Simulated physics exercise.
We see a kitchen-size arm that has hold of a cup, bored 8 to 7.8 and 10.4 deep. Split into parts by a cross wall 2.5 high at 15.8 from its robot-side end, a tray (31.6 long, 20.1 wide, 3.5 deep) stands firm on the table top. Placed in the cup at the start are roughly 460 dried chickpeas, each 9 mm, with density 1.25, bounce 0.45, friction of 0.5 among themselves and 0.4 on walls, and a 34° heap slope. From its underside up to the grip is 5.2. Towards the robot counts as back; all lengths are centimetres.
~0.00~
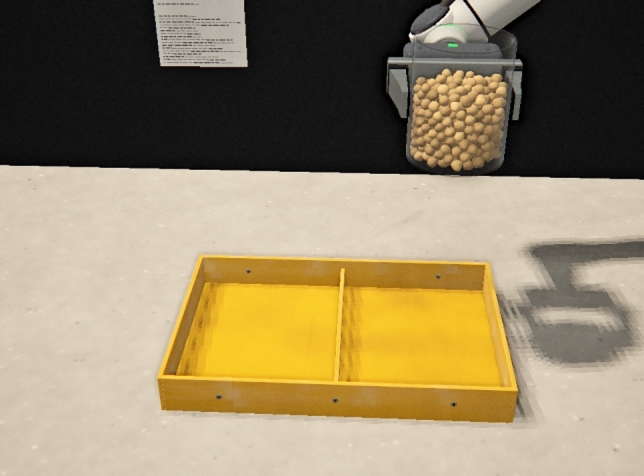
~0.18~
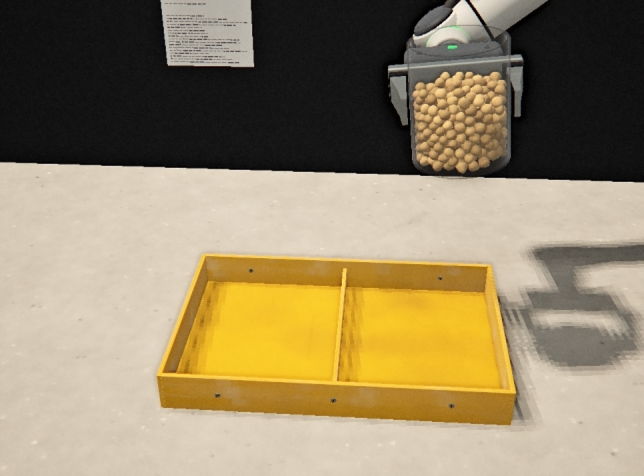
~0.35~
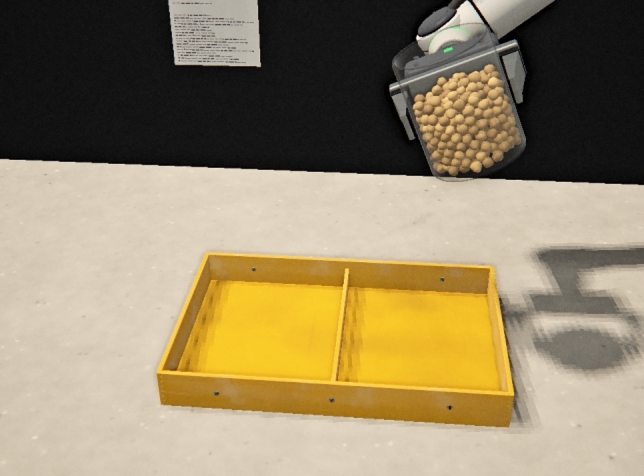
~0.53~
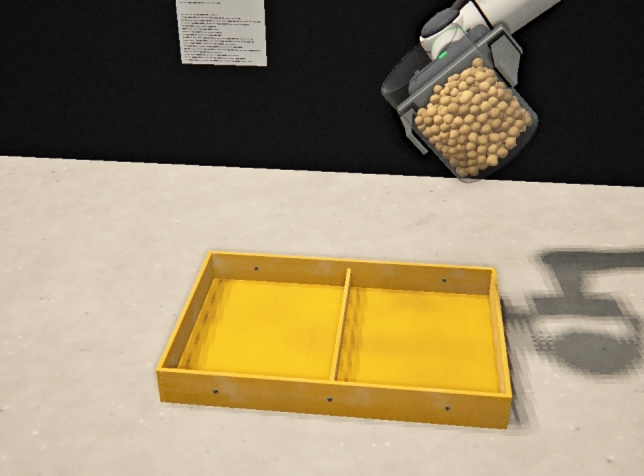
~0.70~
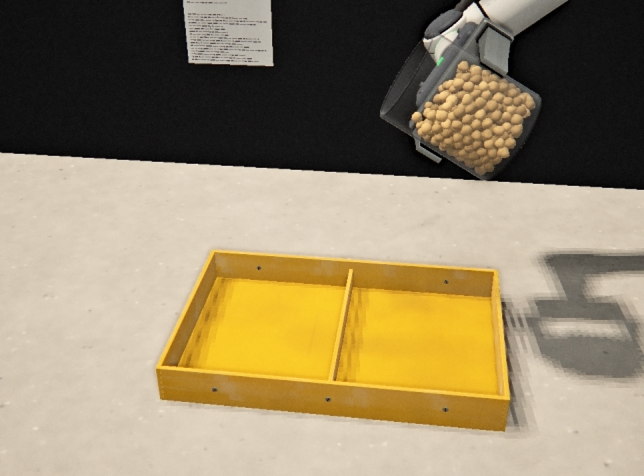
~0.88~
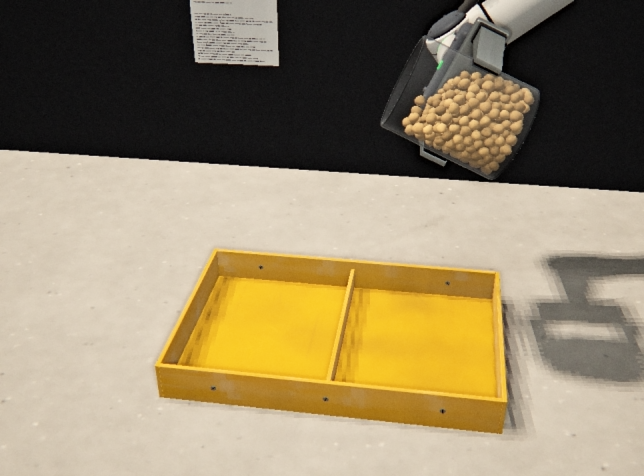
A robot arm held a clear cup full of chickpeas above a table with a yellow divided tray, then steadily tilted the cup over to the left while the chickpeas shifted inside it.
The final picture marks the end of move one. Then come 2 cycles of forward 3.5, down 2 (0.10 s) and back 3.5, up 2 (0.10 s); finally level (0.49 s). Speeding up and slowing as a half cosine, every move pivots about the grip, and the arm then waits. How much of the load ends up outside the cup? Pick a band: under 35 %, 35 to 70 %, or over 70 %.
Under 35 %.
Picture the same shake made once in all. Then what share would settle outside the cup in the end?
Estimate for that case: 5 %.
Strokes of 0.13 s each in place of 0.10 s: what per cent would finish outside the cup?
Roughly 0 percent would.
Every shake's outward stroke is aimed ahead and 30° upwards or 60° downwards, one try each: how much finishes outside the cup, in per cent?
Result: Approx. 40 % and 5 %, one try each.
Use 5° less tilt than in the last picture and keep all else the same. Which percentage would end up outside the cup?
Roughly 5 percent then.
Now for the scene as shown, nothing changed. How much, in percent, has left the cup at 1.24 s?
Share out so far: Close to 5 %.
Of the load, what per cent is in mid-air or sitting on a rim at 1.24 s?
Some 4 percent.
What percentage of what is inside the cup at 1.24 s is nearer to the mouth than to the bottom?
Near 40 %.
After 1.24 s, tilted 66° forward, highest piece 28 above the table; 437 in the cup, 1 in the far-side part, 17 in flight or on a rim.
After 1.59 s, tilted 19° forward, highest piece 31 above the table; 414 in the cup, 32 in the far-side part, 6 in the robot-side part, 3 in flight or on a rim.
After 1.97 s, level, highest piece 30 above the table; 414 in the cup, 34 in the far-side part, 6 in the robot-side part, 1 on the table or floor.
After 3.02 s, level, highest piece 30 above the table; 414 in the cup, 34 in the far-side part, 6 in the robot-side part, 1 on the table or floor.
In the end, 414 in the cup, 34 in the far-side part, 6 in the robot-side part, 1 on the table or floor. That is 9 % outside the cup.
